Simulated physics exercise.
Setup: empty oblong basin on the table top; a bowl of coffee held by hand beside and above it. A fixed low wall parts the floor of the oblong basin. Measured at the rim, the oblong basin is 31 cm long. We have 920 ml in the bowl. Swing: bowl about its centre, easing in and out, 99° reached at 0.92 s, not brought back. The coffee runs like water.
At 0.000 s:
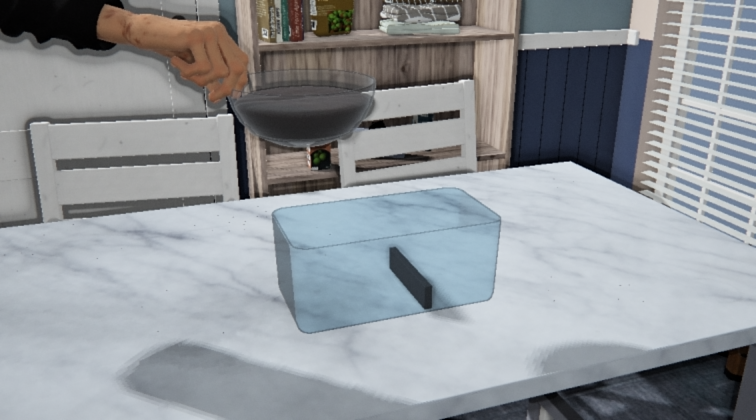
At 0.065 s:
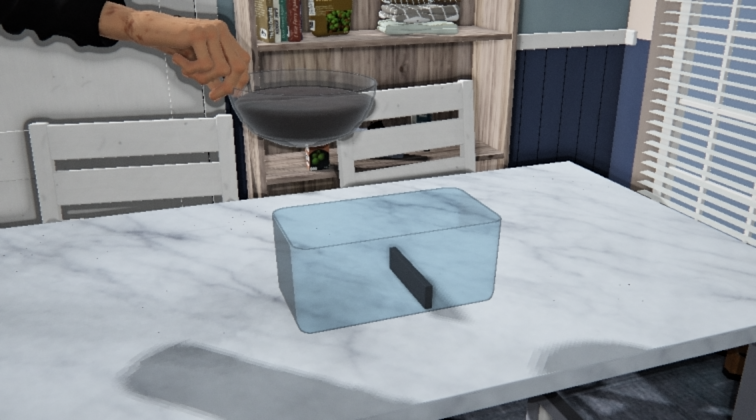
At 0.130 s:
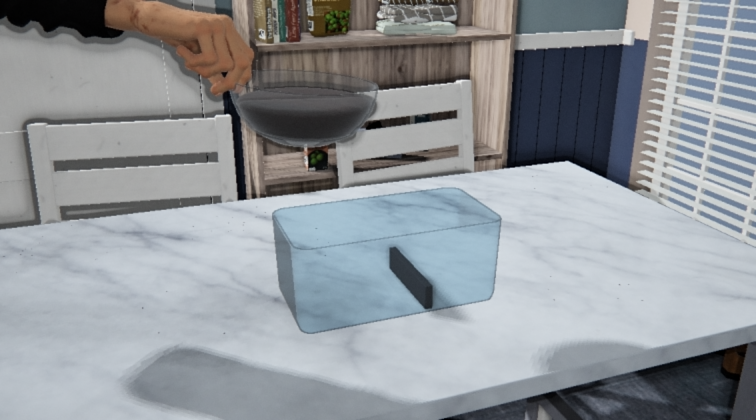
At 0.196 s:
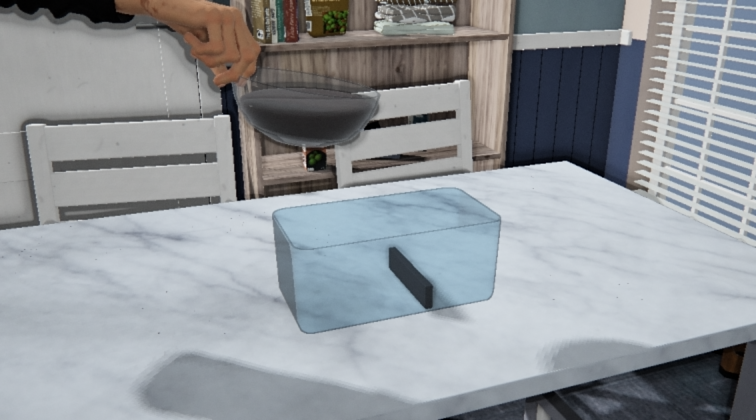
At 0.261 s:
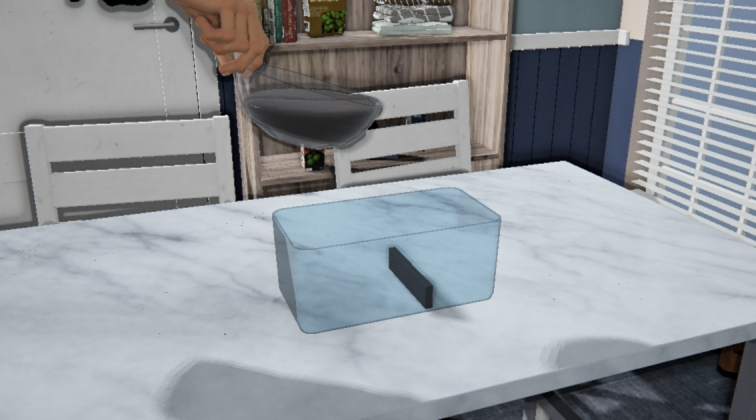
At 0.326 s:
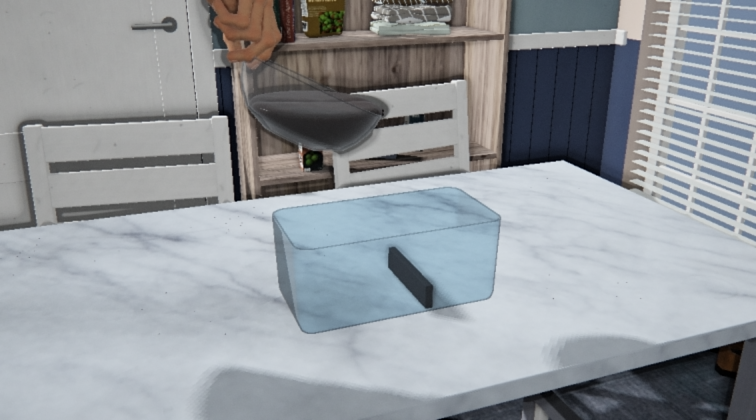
Above a marble table with an empty clear basin, a hand gradually tilts a bowl of dark liquid rightward.
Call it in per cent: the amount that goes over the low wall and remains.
I would put it at about 42 per cent.
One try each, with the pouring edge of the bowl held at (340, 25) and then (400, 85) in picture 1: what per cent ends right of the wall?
The first try gives 25 percent and the second 55 percent.
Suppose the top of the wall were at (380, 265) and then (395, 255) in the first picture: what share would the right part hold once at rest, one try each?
Some 75 in a hundred, then some 60 in a hundred.
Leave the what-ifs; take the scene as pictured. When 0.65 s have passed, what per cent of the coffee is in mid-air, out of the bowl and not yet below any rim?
At that moment, about 40 percent.
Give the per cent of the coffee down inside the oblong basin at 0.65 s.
The basin holds roughly 40 in a hundred parts at that moment.
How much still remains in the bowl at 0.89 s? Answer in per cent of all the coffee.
I'd estimate some 1 per cent.
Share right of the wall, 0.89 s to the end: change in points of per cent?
Net loss of about 3.
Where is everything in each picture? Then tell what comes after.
The first frame shows tilt 0°; pouring edge (371, 78); surface from (233, 103) to (365, 94); the oblong basin's rim runs from (281, 230) to (480, 204); the wall's top is at (409, 267).
The second frame shows tilt 1°; pouring edge (372, 80); surface from (234, 103) to (365, 95).
The third frame shows tilt 5°; pouring edge (373, 84); surface from (236, 102) to (366, 97).
The fourth frame shows tilt 11°; pouring edge (375, 92); surface from (239, 100) to (369, 99).
The fifth frame shows tilt 18°; pouring edge (375, 102); surface from (243, 101) to (372, 100).
The sixth frame shows tilt 28°; pouring edge (375, 114); surface from (248, 102) to (373, 108); 3 per cent is over the edge.
By 0.65 s the tilt is 80° and 20 per cent is still to pour, 8 is left of the wall and 32 right of it.
By 0.89 s the tilt is 99° and 1 per cent is still to pour, 48 is left of the wall and 45 right of it.
By 1.15 s the tilt is 99° and 0 per cent is still to pour, 56 is left of the wall and 42 right of it.
By 1.42 s the tilt is 99° and 0 per cent is still to pour, 57 is left of the wall and 42 right of it.
At rest 57 per cent lies left of the wall, 42 right of it and 1 outside.
